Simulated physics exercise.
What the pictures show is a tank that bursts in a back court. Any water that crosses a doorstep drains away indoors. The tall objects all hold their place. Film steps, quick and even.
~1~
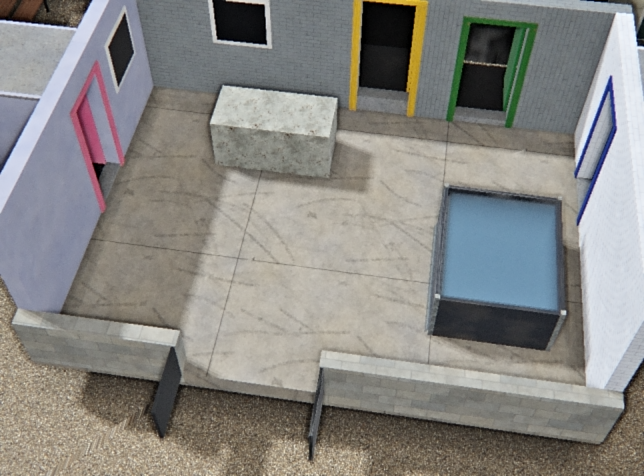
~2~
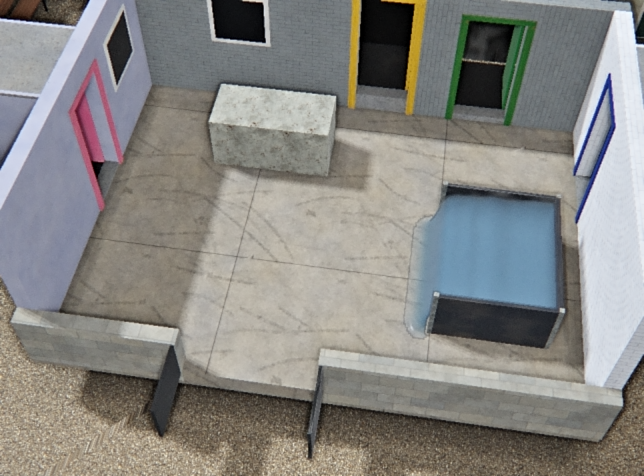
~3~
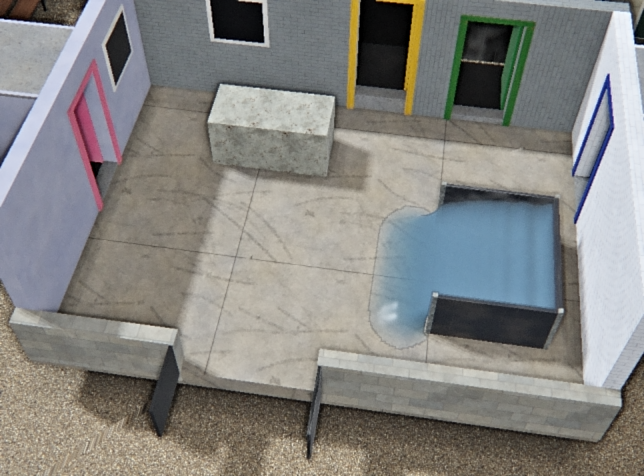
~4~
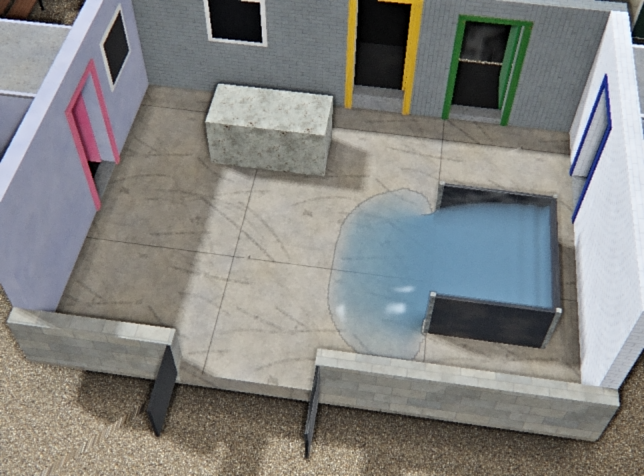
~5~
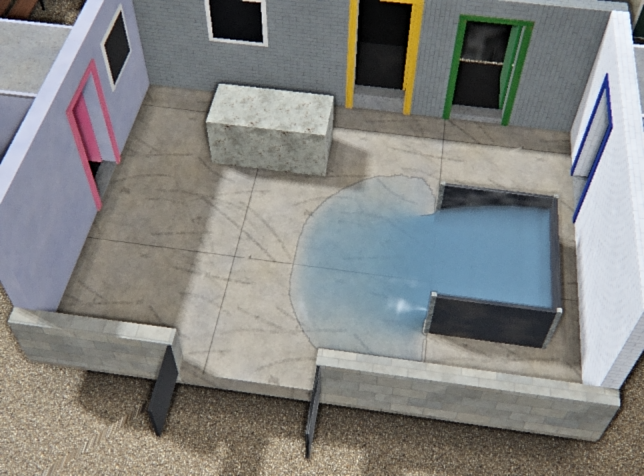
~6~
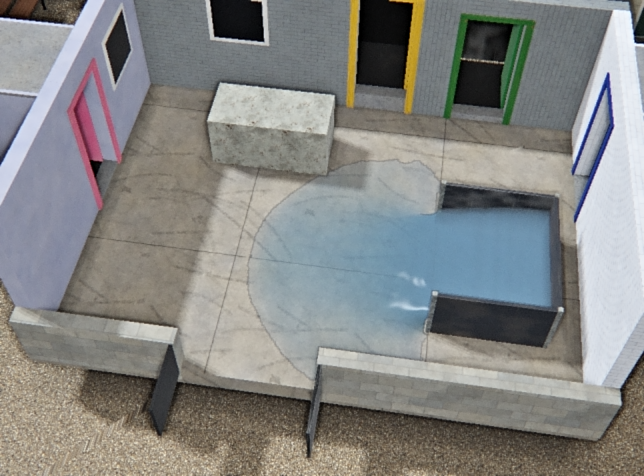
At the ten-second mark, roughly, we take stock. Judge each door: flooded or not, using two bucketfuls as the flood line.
In order: The pink door lets the inflow pass two buckets; the blue door lets the inflow pass two buckets; the green door keeps the inflow to two buckets or less; the yellow door keeps the inflow to two buckets or less.
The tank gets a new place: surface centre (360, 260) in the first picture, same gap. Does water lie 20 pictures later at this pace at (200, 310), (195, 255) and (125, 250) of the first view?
In that order: Reached by the flood, reached by the flood, reached by the flood.
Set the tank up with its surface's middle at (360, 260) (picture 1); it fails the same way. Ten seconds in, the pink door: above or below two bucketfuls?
My take is that the pink door crosses the line.
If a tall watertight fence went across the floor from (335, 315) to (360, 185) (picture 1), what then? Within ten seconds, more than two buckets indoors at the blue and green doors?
So the blue door goes past the mark, and the green door goes past the mark too.
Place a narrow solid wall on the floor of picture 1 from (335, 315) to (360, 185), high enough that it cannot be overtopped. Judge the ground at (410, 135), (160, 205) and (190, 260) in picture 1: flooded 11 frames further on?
In that order: Covered, dry, no water.
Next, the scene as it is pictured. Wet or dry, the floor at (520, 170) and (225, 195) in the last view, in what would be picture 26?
Not wet, soaked.
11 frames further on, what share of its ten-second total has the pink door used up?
Around 20 in a hundred.
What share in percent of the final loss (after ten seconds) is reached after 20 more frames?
By then, close to 55 % of it.
A moment on, water covers 55 % of the floor; the pink door not reached, the blue door not reached, the green door not reached, the yellow door not reached.
Next, water covers 65 % of the floor; the pink door over two buckets in, the blue door not reached, the green door not reached, the yellow door wet at the sill, nothing in.
Then, water covers 75 % of the floor; the pink door far over two buckets in, the blue door not reached, the green door wet at the sill, nothing in, the yellow door wet at the sill, nothing in.
Later, water covers 75 % of the floor; the pink door far over two buckets in, the blue door wet at the sill, nothing in, the green door wet at the sill, nothing in, the yellow door wet at the sill, nothing in.
In the end, water covers 100 % of the floor; the pink door far over two buckets in, the blue door over two buckets in, the green door wet at the sill, nothing in, the yellow door wet at the sill, nothing in.
